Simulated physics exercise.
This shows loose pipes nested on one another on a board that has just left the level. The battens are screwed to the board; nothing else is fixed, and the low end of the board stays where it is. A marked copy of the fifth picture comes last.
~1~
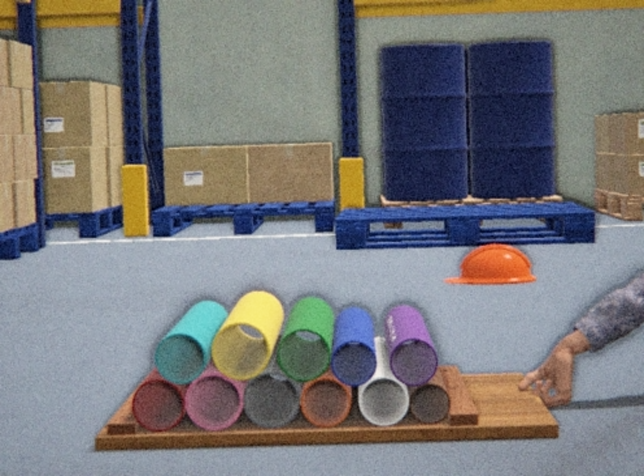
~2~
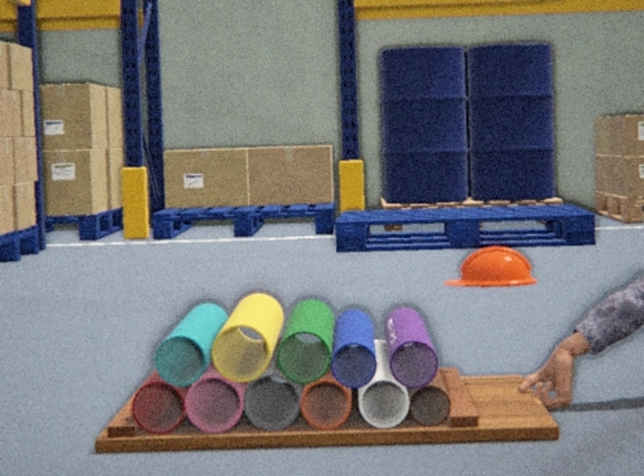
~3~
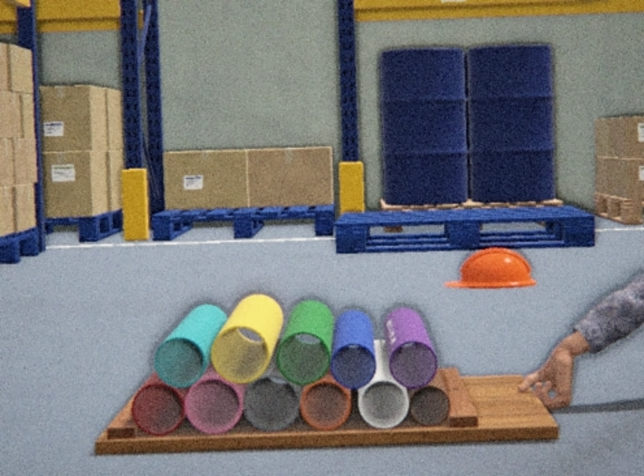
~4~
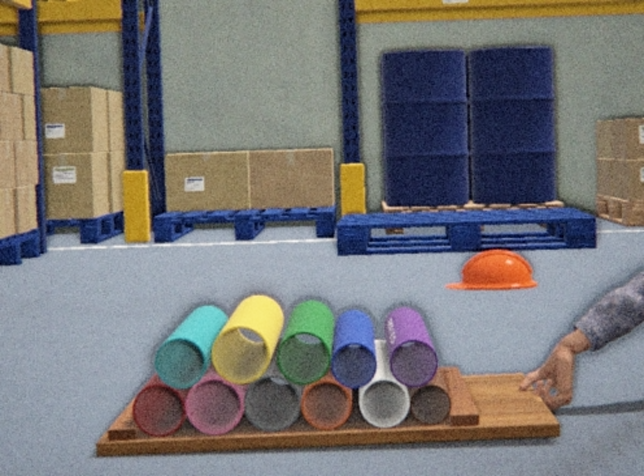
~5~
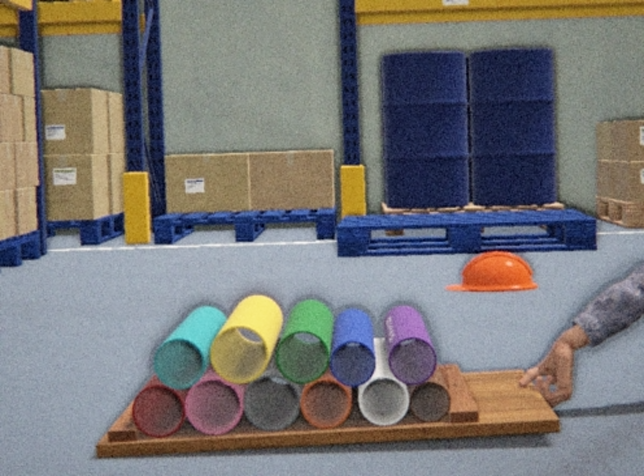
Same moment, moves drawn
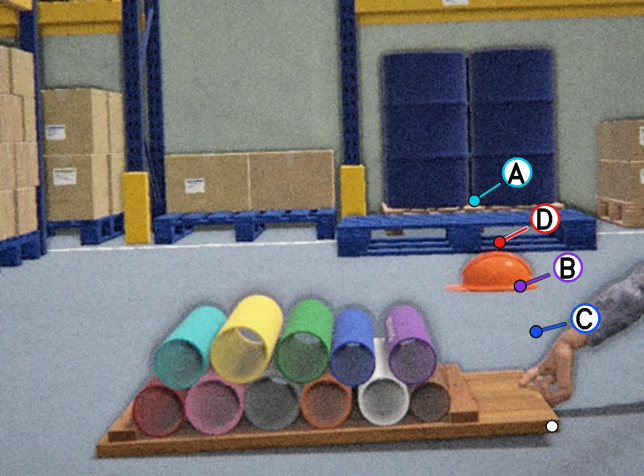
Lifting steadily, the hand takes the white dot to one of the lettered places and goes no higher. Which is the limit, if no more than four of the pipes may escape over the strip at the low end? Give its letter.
Stop at D.
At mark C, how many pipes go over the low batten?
The count is none.
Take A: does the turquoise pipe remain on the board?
No.
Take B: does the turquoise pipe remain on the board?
The turquoise pipe: Yes.
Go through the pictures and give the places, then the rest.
The first frame shows orange pipe (326, 402); white pipe (384, 401); brown pipe (430, 403).
The second frame shows brown pipe (430, 406); green pipe (304, 357).
The third frame shows board (329, 406); white pipe (384, 403); brown pipe (430, 406); pink pipe (214, 405).
The fourth frame shows board (330, 406); red pipe (159, 410); pink pipe (214, 406).
The fifth frame shows board (329, 404); red pipe (159, 411); pink pipe (214, 406).
On the marked copy, A at (475, 201); B at (520, 286); C at (536, 332); D at (500, 242); the white dot at (552, 426).
Following D. Soon after the start, board at 16°.
Later, board at 26°.
In the end, board at 26°, none over the low batten.
As for the rest, A eleven over the low batten; B none over the low batten; C none over the low batten.
